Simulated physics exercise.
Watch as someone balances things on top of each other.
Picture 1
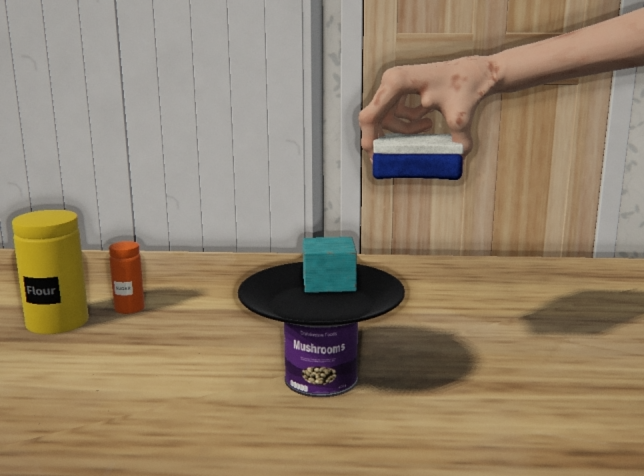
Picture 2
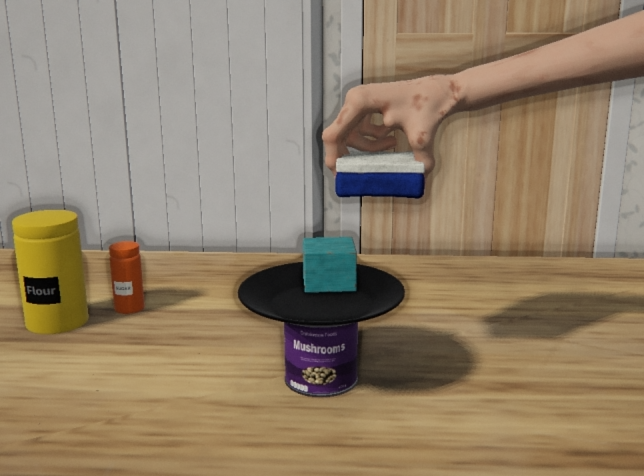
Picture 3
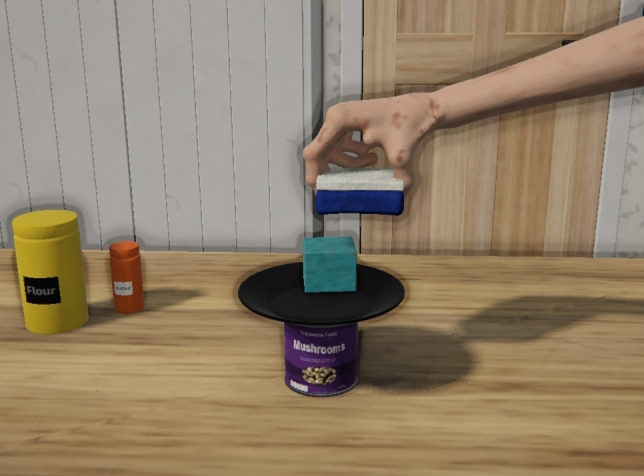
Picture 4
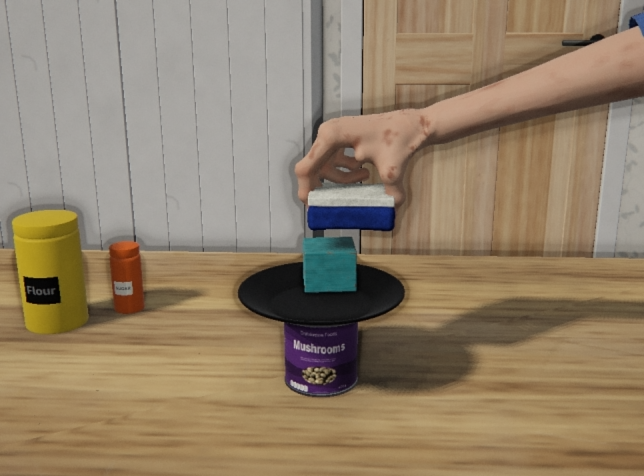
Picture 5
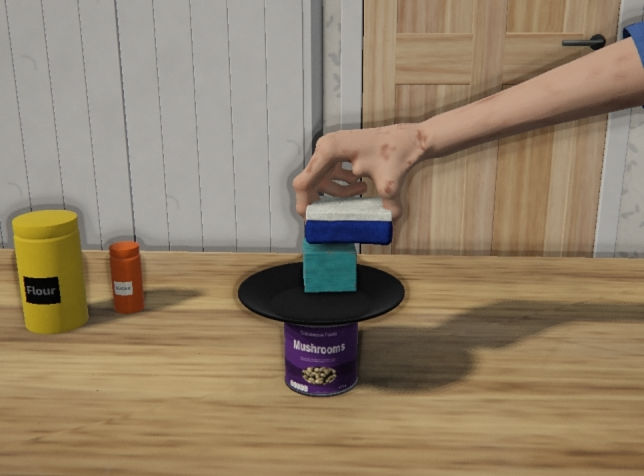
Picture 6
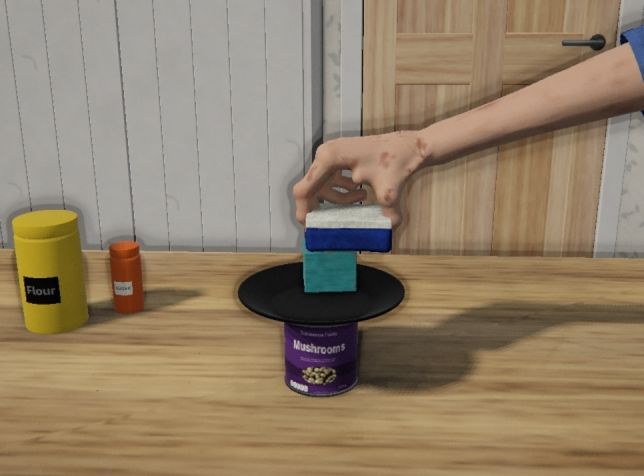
On a wooden table, a hand lowers a blue and white sponge onto a turquoise block.
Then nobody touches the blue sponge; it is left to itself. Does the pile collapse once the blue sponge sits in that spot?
No, it stays up.
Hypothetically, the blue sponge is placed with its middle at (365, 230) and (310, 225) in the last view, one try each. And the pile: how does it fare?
The first try leaves the pile knocked down, the second leaves it standing.
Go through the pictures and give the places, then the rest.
In the first picture, on its way; blue sponge (416, 156); black plate (321, 297).
In the second picture, on its way; blue sponge (380, 175); purple pot (321, 343).
In the third picture, on its way; blue sponge (360, 191); orange shaker (127, 277).
In the fourth picture, on its way; blue sponge (352, 207); turquoise block (329, 264).
In the fifth picture, on its way; blue sponge (349, 220); yellow jar (51, 271).
In the sixth picture, in place under the hand; blue sponge (349, 228); black plate (321, 297).
Then, 0.20 s on from there, no change.
Then, 0.60 s on from there, blue sponge resting near (349, 229).
In the end, all 6 unmoved. At the end, from the last picture's camera, blue sponge near (349, 229). The pile keeps its balance.
